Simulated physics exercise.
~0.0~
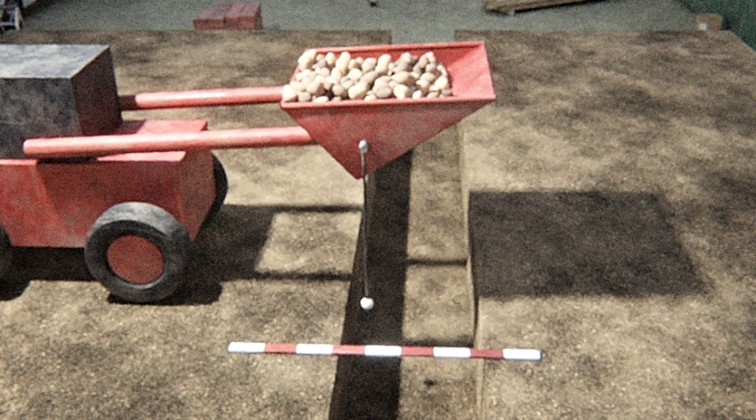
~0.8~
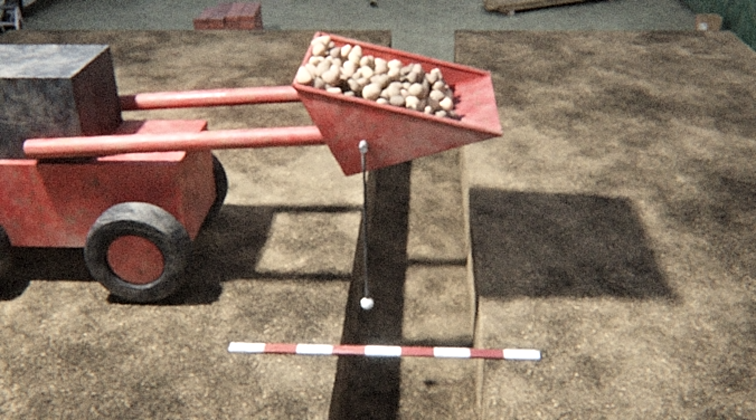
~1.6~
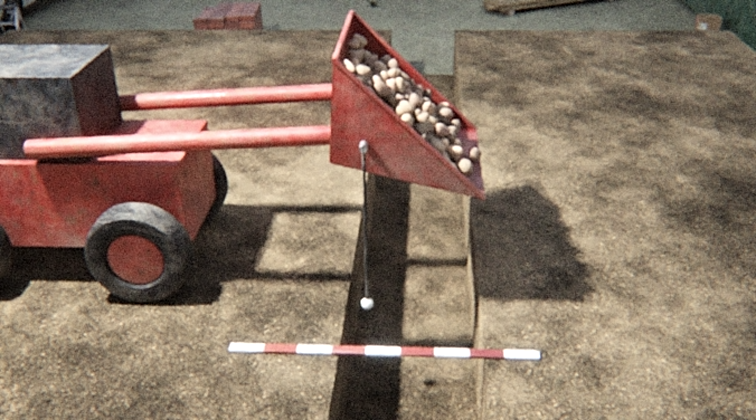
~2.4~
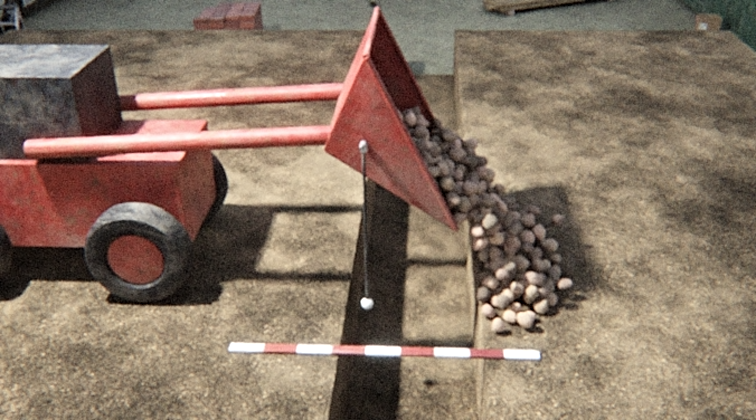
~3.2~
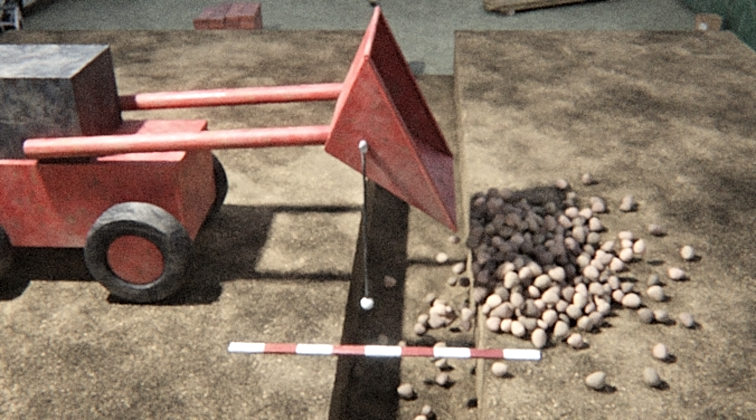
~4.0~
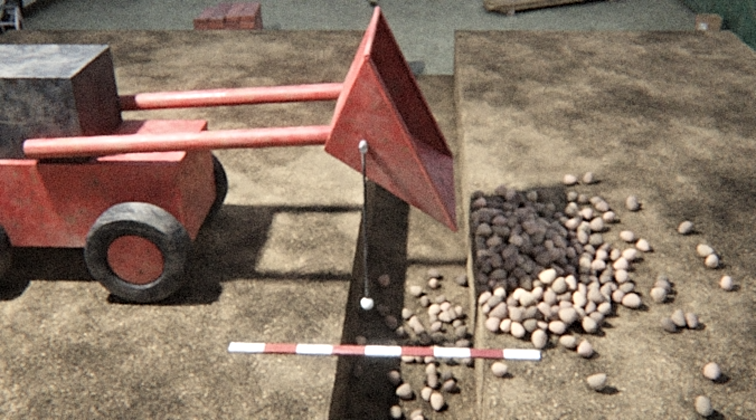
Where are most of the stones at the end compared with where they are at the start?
At the start the stones sit in the loader's raised bucket. By the end they are lower and farther right, with most spread on the ground past the trench and some lying in it.
The clip shows a red compact loader holding a bucket of rounded stones above a straight-sided trench. The bucket tips forward to the right and stays tilted while the stones pour out, most settling scattered on the ground beyond the trench and a smaller share inside it.
